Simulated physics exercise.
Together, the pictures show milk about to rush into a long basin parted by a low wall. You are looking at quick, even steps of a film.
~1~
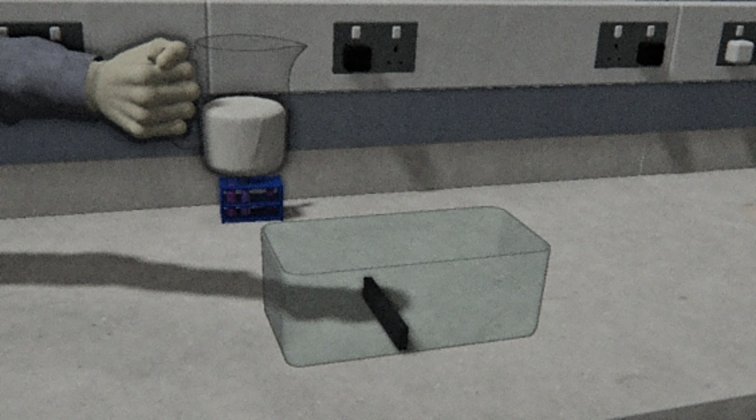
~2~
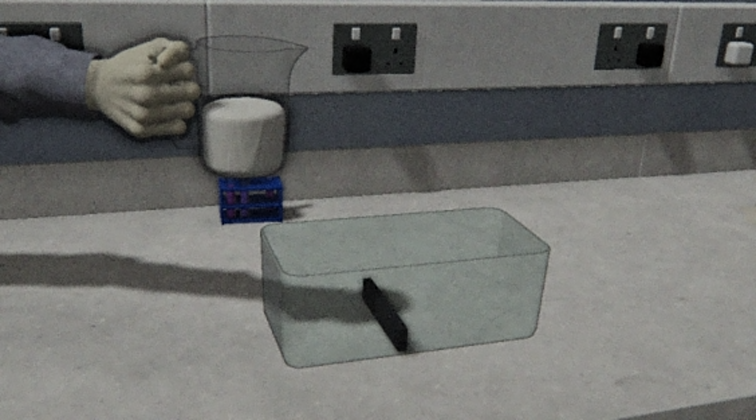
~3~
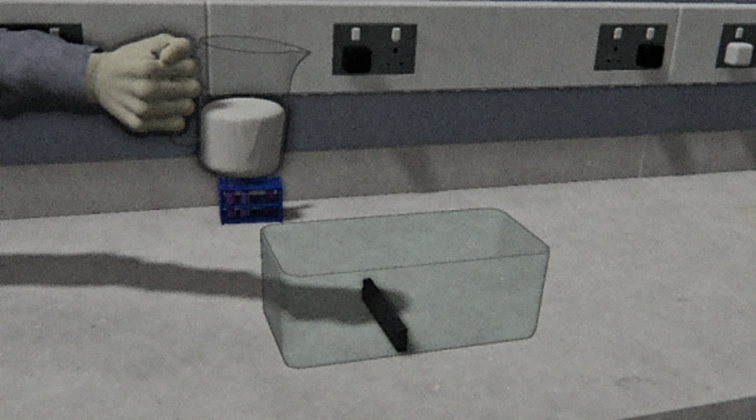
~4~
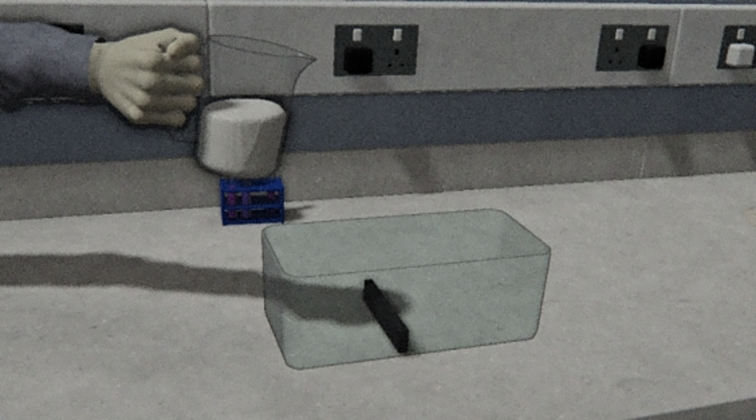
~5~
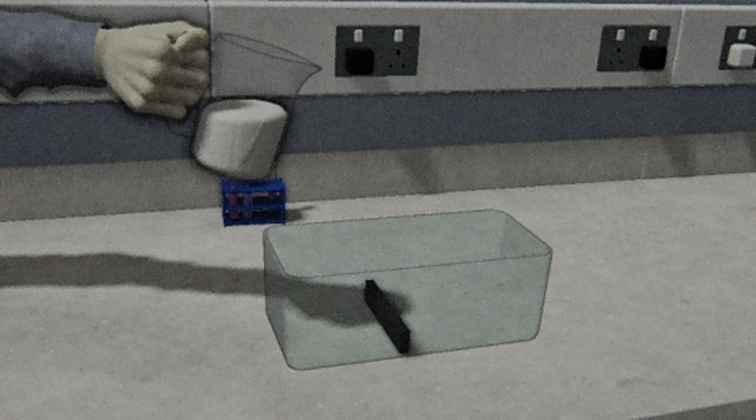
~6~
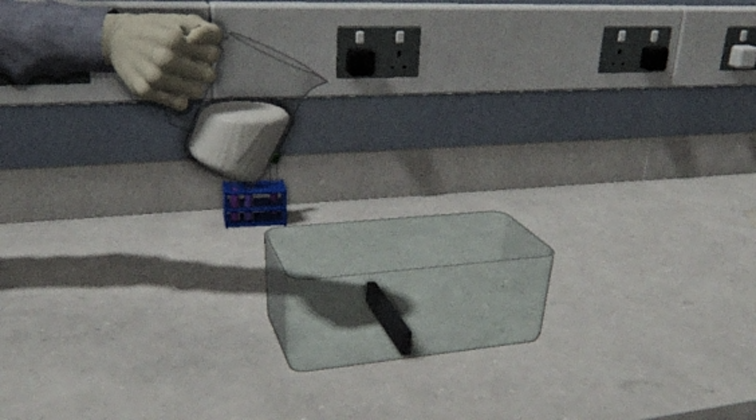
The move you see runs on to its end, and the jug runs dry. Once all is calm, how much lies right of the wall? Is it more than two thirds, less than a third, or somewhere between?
Less than a third.
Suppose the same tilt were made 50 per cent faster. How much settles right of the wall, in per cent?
Roughly 10 in a hundred.
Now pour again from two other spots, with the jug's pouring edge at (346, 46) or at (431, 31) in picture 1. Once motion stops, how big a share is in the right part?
45 % and 85 %.
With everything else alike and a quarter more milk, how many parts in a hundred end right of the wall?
It comes to 10 per cent or so.
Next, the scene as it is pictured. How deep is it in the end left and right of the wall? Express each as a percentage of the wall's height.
50 left, 0 right, give or take.
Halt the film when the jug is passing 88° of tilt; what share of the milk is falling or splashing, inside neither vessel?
Around 10 %.
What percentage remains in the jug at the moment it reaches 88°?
Near 90 in a hundred still remains.
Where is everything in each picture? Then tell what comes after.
In the first picture, tilt 0°; pouring edge (307, 44); surface from (202, 107) to (282, 104); the long basin's rim runs from (272, 250) to (526, 228); the wall's top is at (385, 302).
In the second picture, tilt 1°; pouring edge (308, 46); surface from (202, 108) to (282, 105).
In the third picture, tilt 4°; pouring edge (311, 50); surface from (202, 109) to (282, 105).
In the fourth picture, tilt 9°; pouring edge (317, 57); surface from (203, 110) to (284, 106).
In the fifth picture, tilt 16°; pouring edge (323, 67); surface from (201, 111) to (285, 108).
In the sixth picture, tilt 24°; pouring edge (328, 80); surface from (198, 116) to (288, 110).
A moment on, the jug is tipped on its side and 88 per cent is still to pour, 0 is left of the wall and 0 right of it.
Next, the jug is tipped right over and 14 per cent is still to pour, 63 is left of the wall and 1 right of it.
Then the jug is tipped right over and 0 per cent is still to pour, 85 is left of the wall and 10 right of it.
Later the jug is tipped right over and 0 per cent is still to pour, 83 is left of the wall and 12 right of it.
In the end 83 per cent lies left of the wall, 12 right of it and 5 outside.
